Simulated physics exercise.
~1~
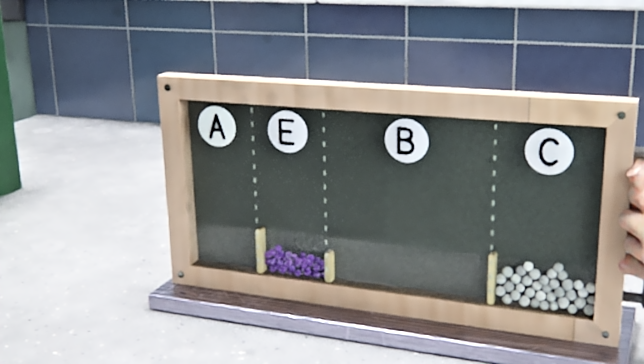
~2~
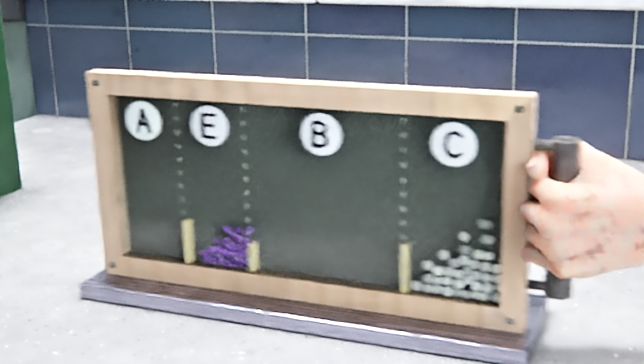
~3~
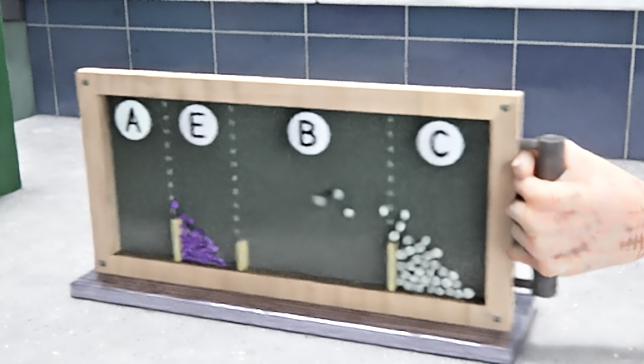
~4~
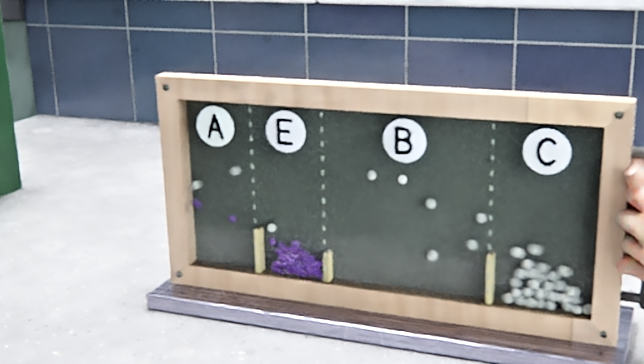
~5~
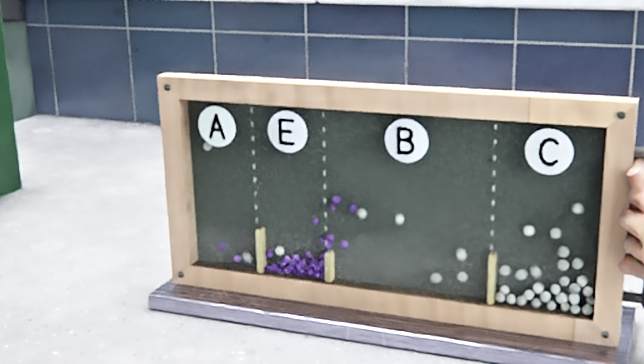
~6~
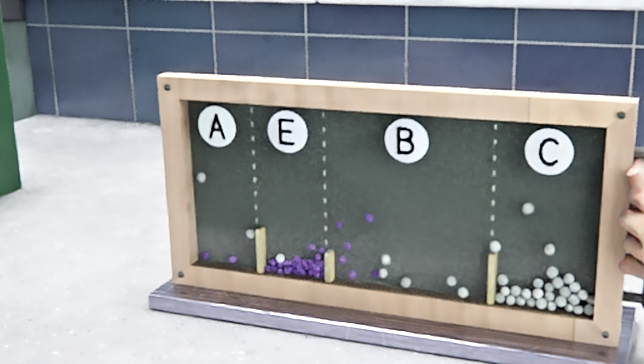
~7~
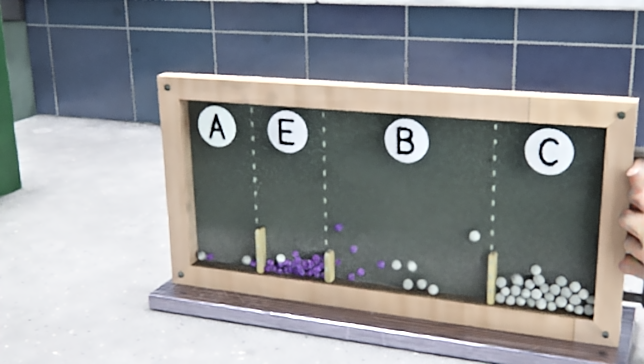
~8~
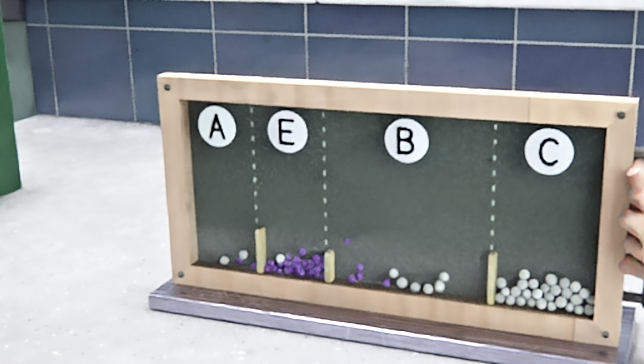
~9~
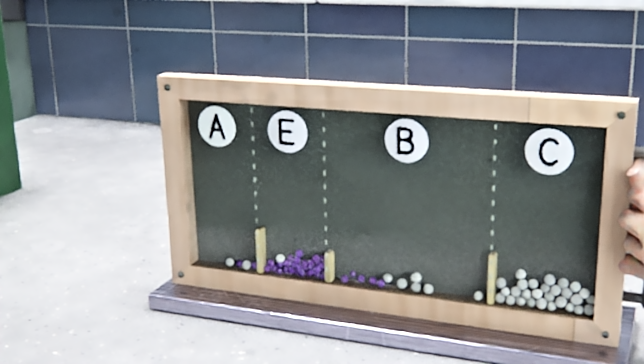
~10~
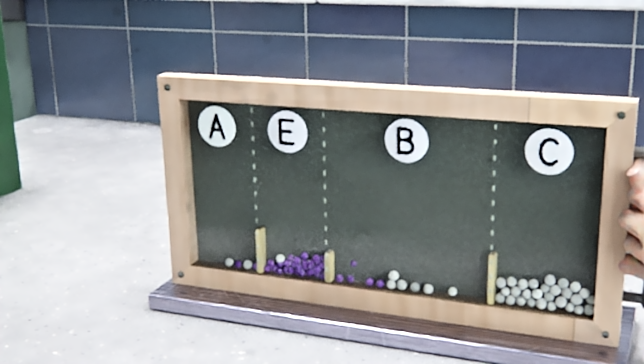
A framed, clear-fronted case stands on a counter, with small purple beads heaped in strip E and larger white ones in strip C. A hand gripping a handle at its right side slides it left, and the beads pile up against one side of their strips. The hand then pushes it back right to where it began, and beads fly up, some white and purple ones crossing the low dividers. They bounce and drop into A and B while the case stays still. Finally they settle, most still in E and C, with a few scattered along the bottom of A and B.
